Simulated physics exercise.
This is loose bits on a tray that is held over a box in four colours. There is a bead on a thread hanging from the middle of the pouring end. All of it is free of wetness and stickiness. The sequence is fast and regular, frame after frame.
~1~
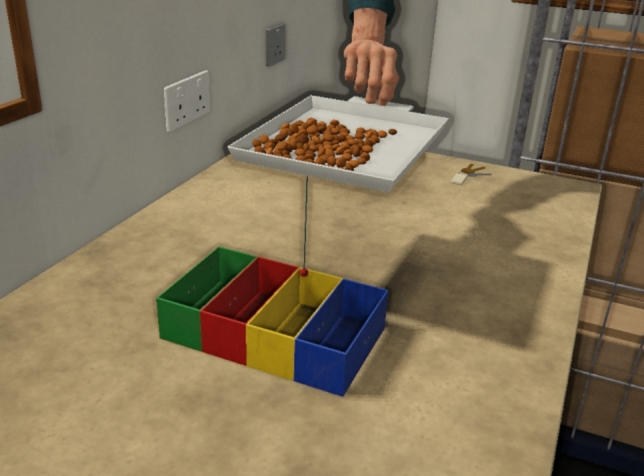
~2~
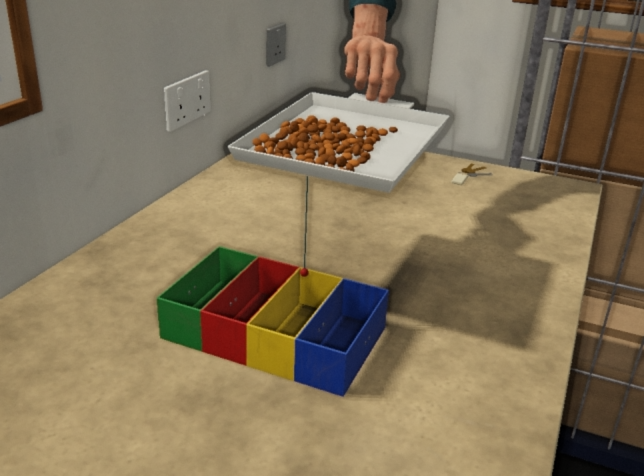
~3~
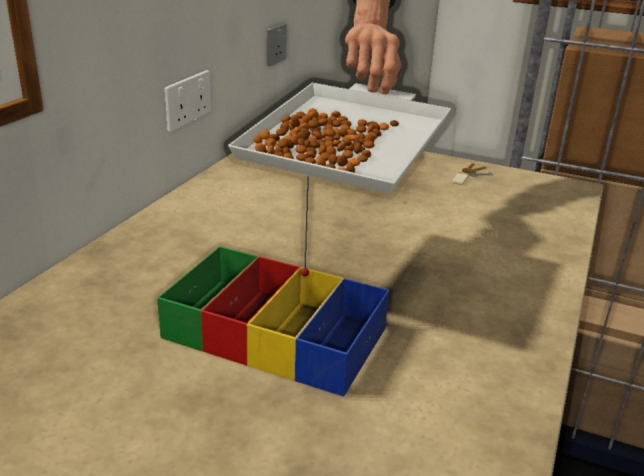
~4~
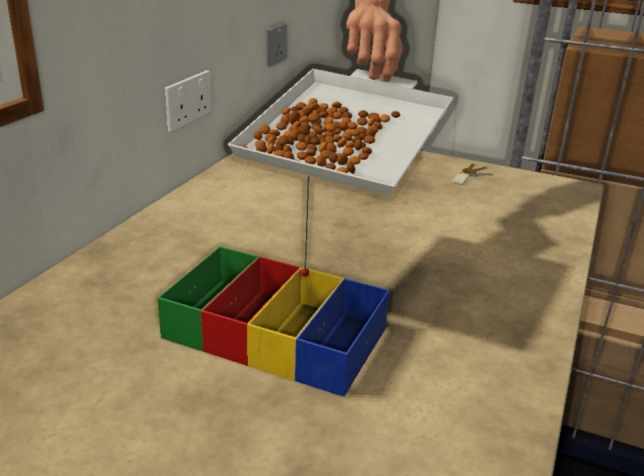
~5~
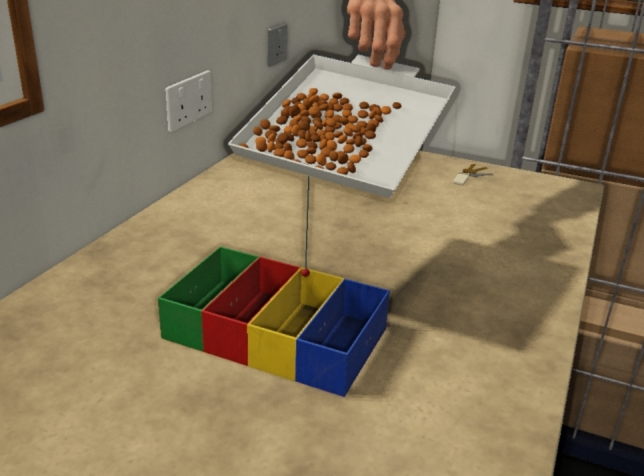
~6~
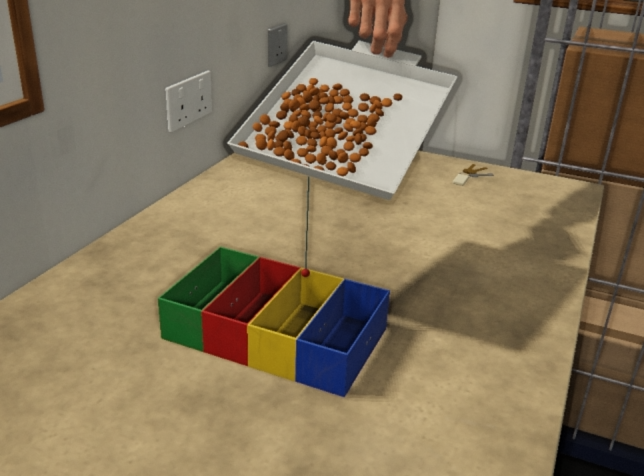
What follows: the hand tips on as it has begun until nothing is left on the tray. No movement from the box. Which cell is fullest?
The blue cell.
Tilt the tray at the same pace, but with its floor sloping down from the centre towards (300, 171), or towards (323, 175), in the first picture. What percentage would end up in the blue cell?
The first try would leave around 10 per cent there, the second around 30 per cent.
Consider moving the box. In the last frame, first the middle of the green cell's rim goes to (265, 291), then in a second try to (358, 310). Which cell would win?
In order: The cell in yellow, the cell in green.
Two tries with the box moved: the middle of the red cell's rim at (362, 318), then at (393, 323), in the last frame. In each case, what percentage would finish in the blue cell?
That makes 0 per cent, followed by 0 per cent.
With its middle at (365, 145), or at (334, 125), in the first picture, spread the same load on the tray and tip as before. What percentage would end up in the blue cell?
Estimate: 50 % first, 40 % second.
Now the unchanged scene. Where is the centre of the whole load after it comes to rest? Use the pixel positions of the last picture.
It settles centred around (340, 354).
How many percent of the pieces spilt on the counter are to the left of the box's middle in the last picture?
Share on the left: Near 10 %.
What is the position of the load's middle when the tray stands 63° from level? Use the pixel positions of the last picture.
The middle of the pieces sits at roughly (328, 158).
Soon, tray tipped steeply; nearly all on the tray; a small part falling or outside the box.
A while on, tray tipped right over; a small part on the tray; about a third in the blue cell; a small part in the yellow cell; a stray few in the red cell; about a third falling or outside the box.
Towards the end, tray tipped past a quarter turn; about half in the blue cell; about a quarter in the yellow cell; a stray few in the red cell; a stray few in the green cell; about a quarter falling or outside the box.
Finally, tray tipped past a quarter turn; about half in the blue cell; about a quarter in the yellow cell; a stray few in the red cell; a stray few in the green cell; about a quarter outside the box.
